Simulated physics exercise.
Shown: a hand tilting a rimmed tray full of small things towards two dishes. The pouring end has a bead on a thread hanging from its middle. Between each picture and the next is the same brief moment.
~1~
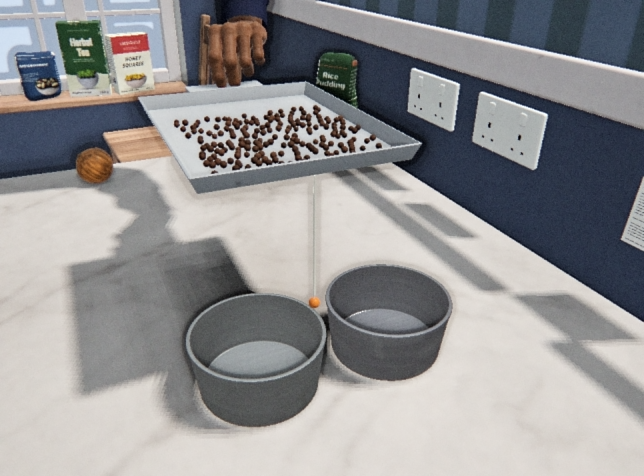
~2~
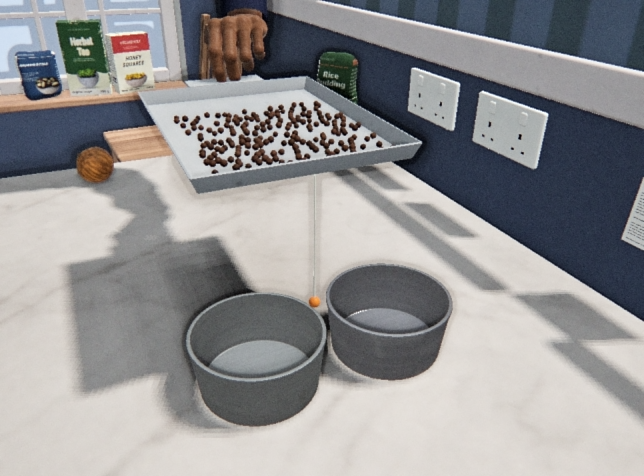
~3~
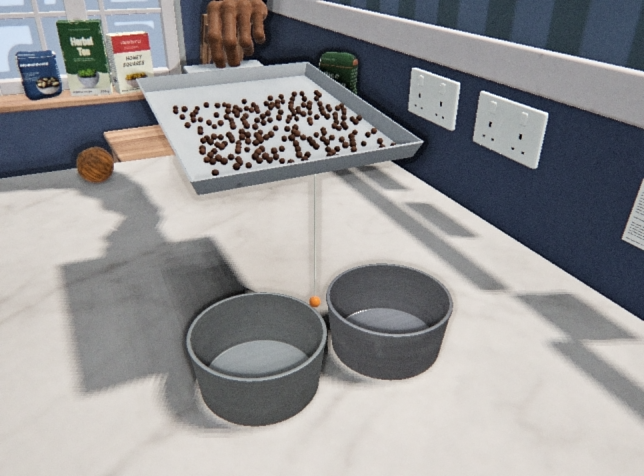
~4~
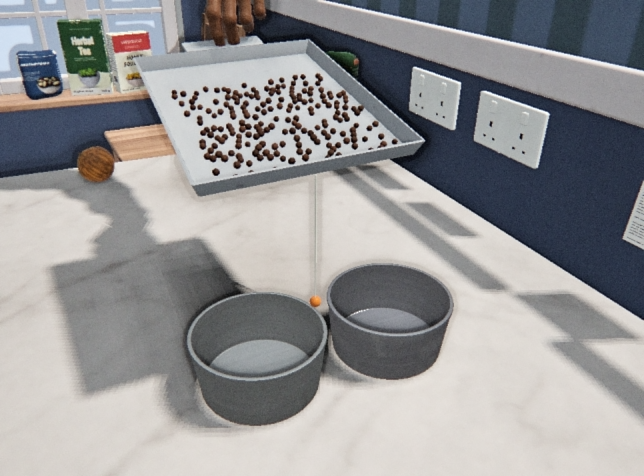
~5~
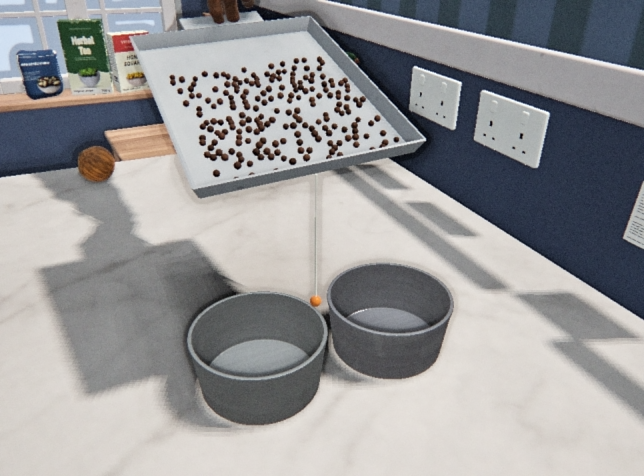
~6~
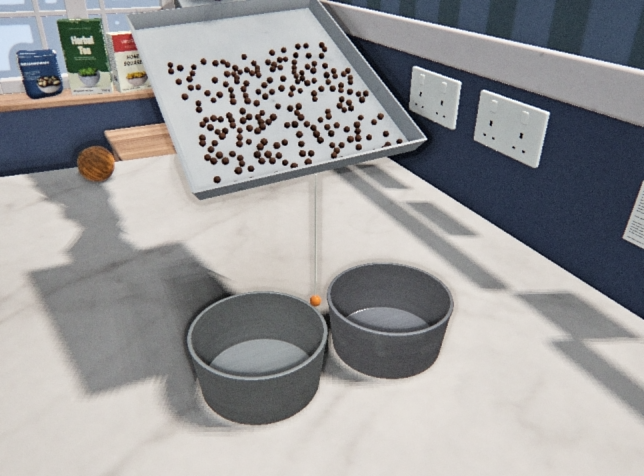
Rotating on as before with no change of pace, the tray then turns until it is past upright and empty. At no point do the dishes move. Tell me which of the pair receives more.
More lands left.
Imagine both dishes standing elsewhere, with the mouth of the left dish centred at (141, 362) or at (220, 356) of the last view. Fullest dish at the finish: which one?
The dish to the right, then the dish to the left.
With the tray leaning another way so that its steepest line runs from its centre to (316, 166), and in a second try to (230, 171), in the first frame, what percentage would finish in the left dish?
Well, 20 percent for one and then 90 percent for the other.
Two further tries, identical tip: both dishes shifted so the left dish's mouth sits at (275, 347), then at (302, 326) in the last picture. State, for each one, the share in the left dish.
80 %, then 60 %.
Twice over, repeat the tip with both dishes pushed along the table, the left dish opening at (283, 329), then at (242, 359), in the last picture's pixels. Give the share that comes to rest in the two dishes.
Near 60 % and 90 %.
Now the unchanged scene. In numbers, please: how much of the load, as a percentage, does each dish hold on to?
The share is 70 per cent in the left dish and 0 per cent in the right dish.
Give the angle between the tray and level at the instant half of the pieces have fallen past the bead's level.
Roughly 105 degrees of tilt.
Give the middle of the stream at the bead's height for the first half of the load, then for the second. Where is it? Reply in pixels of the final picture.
It goes through near (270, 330) first, then near (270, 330).
Just after the last frame, tray tipped steeply; the larger part on the tray; roughly a quarter in the air.
A moment on, tray tipped past a quarter turn; about a tenth on the tray; roughly a quarter in the left dish; just a few in the right dish; roughly a quarter outside both; roughly a third in the air.
Further on, tray tipped past a quarter turn; roughly two thirds in the left dish; just a few in the right dish; roughly a third outside both.
When it is over, tray tipped past a quarter turn; roughly two thirds in the left dish; just a few in the right dish; roughly a third outside both.
